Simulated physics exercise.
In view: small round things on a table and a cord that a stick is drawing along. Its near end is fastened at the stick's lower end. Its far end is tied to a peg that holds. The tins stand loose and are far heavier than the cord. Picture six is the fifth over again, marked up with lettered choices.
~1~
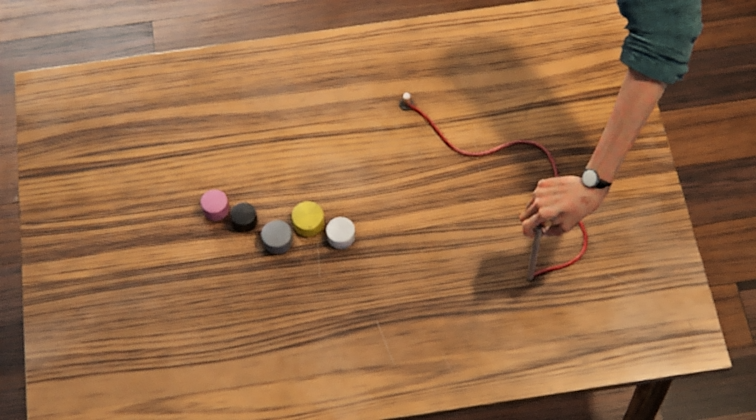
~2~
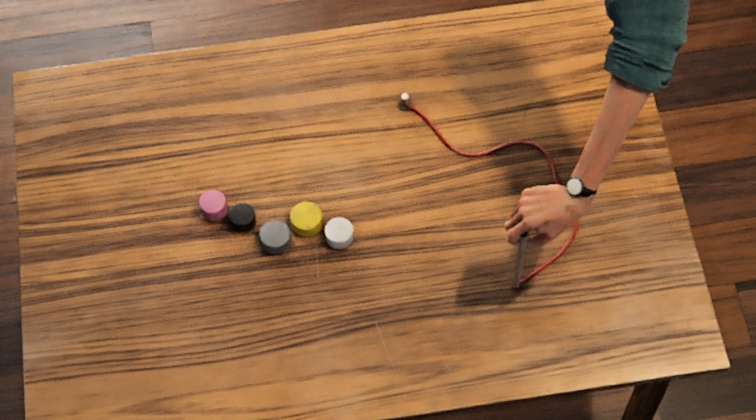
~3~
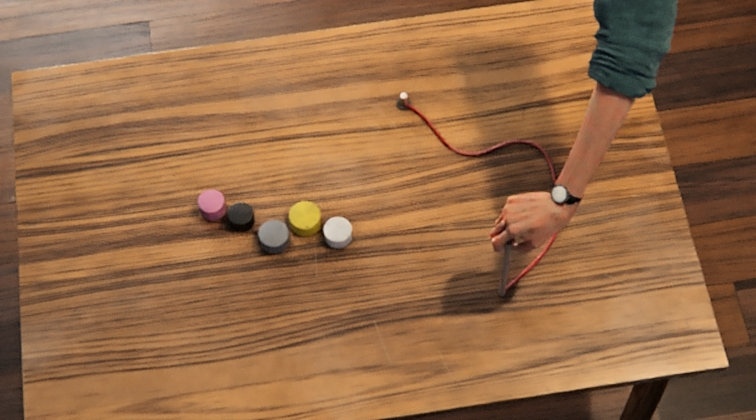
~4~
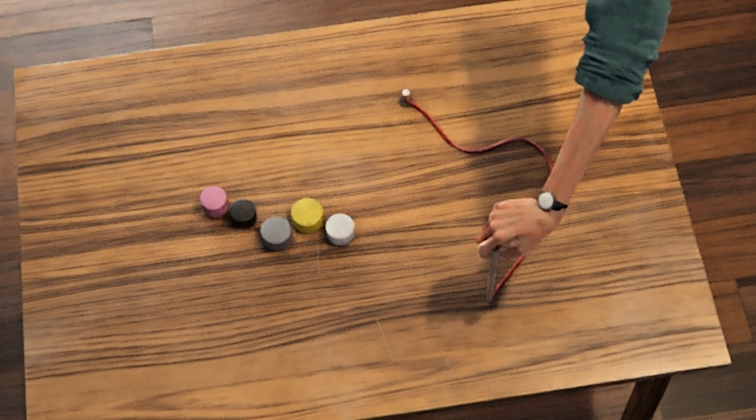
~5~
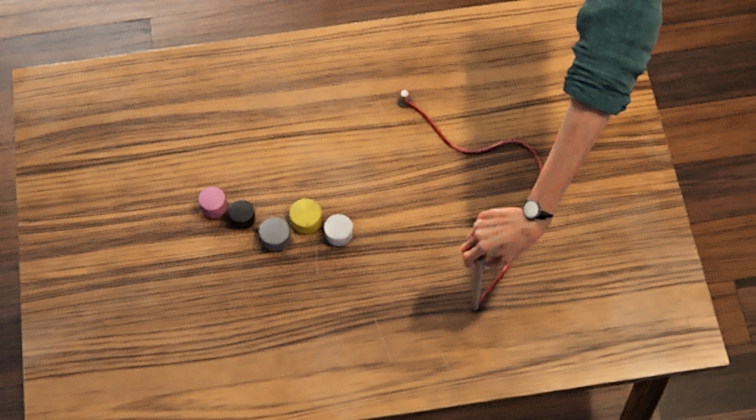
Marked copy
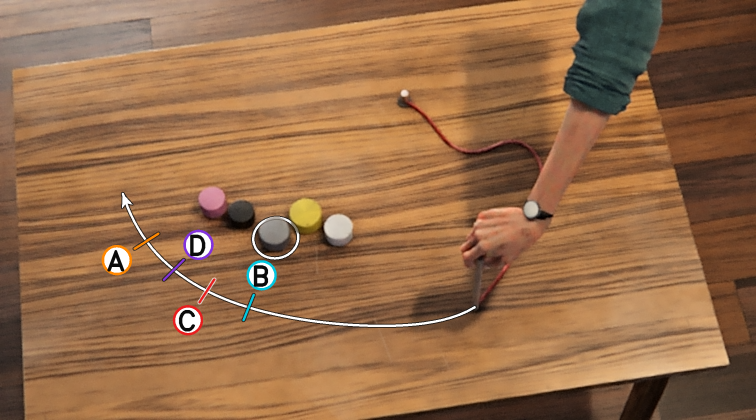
We see a hand holding a stick on a wooden table beside pink, black, grey, yellow and white round tins, drawing the end of a red cord leftward and toward the near edge while its far end stays at a peg.
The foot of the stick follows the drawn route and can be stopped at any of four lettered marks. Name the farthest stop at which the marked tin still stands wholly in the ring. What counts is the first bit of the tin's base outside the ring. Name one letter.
At A, and not beyond.
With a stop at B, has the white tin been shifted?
By then, no.
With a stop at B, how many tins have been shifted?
The count is none.
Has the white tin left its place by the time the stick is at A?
Yes.
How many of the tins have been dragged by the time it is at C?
By then, none.
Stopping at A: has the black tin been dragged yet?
No.
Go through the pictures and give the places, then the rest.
The first frame shows peg (407, 100); grey tin (277, 237); yellow tin (308, 219).
The second frame shows yellow tin (307, 219); black tin (242, 218).
The third frame shows white tin (338, 233); pink tin (212, 205).
The fourth frame shows peg (406, 97); grey tin (277, 234).
The fifth frame shows yellow tin (306, 216); black tin (242, 214); white tin (339, 230).
On the marked copy, A at (147, 241); B at (249, 307); C at (207, 291); D at (174, 270); the ring at (276, 238); the route from (475, 307) via (265, 312) to (123, 194).
Following A. Soon after the start, foot of the stick (351, 325); grey tin (275, 235).
Later, foot of the stick (226, 300); grey tin (275, 235).
In the end, foot of the stick (147, 242); grey tin (275, 234); yellow tin (298, 214); white tin (328, 211); the grey tin is still in its ring.
As for the rest, B is safe but short; C is safe but short; D is safe but short.
